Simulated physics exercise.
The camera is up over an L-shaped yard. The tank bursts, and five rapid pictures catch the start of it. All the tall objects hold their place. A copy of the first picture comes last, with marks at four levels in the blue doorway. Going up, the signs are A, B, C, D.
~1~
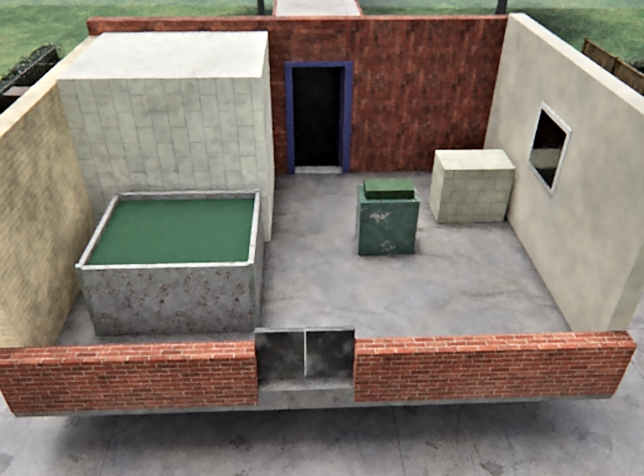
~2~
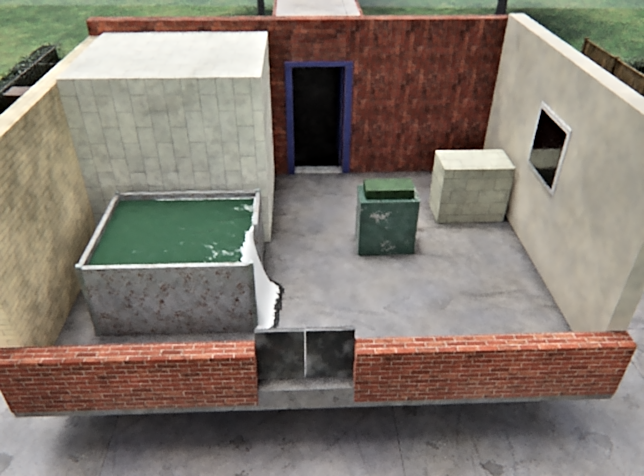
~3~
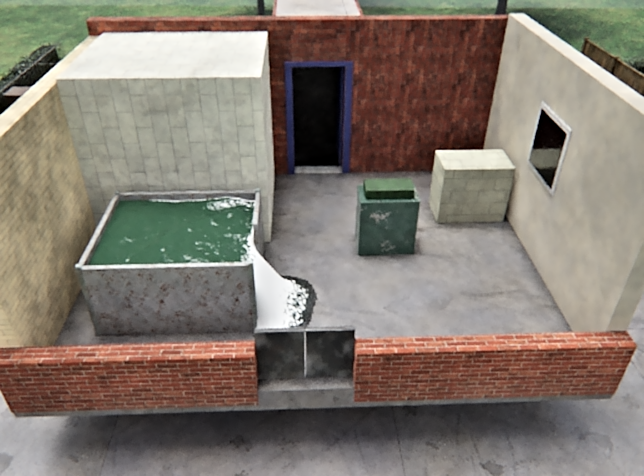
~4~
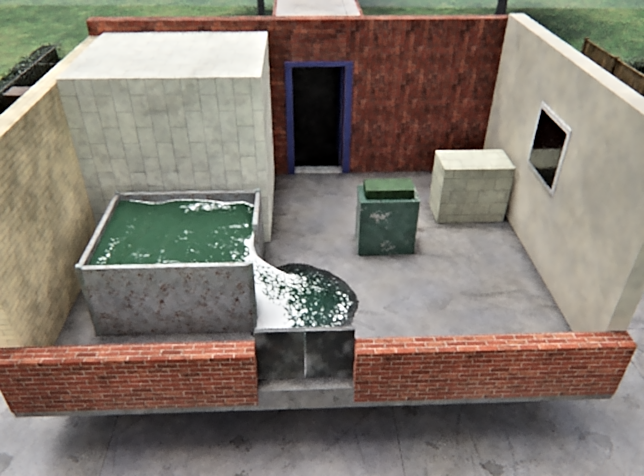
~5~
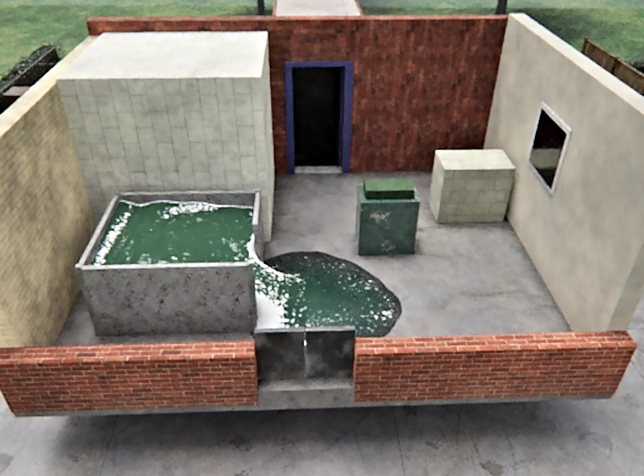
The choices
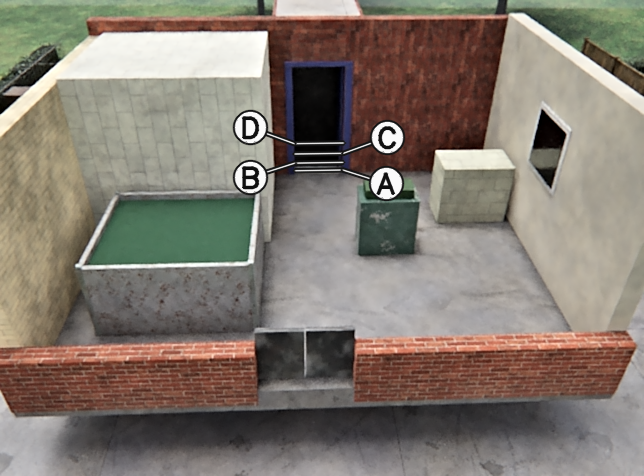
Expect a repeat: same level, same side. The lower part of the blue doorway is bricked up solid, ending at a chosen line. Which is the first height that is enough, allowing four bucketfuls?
It is B.
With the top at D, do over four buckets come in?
No, that is safe.
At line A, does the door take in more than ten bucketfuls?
Yes, clearly.
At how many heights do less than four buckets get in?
Three of the four.
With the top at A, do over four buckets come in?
Yes.
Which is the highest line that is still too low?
The answer is A.
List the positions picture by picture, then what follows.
The first picture shows water in the tank at rest, its middle at (179, 231); foot of the blue doorway at (319, 173); shut gate at (305, 336).
In the second picture, 1 % of the ground under water, visible out to (272, 283).
In the third picture, 3 % of the ground under water, visible out to (306, 288).
In the fourth picture, 8 % of the ground under water, visible out to (351, 295).
In the fifth picture, 15 % of the ground under water, visible out to (394, 312).
In white, A at (319, 170); B at (319, 162); C at (319, 153); D at (319, 143); from the bottom up A, B, C, D.
If A is chosen, some 15 bucketfuls get in.
If B is chosen, a splash gets over, under a bucket.
If C is chosen, nothing gets over.
If D is chosen, nothing gets over.
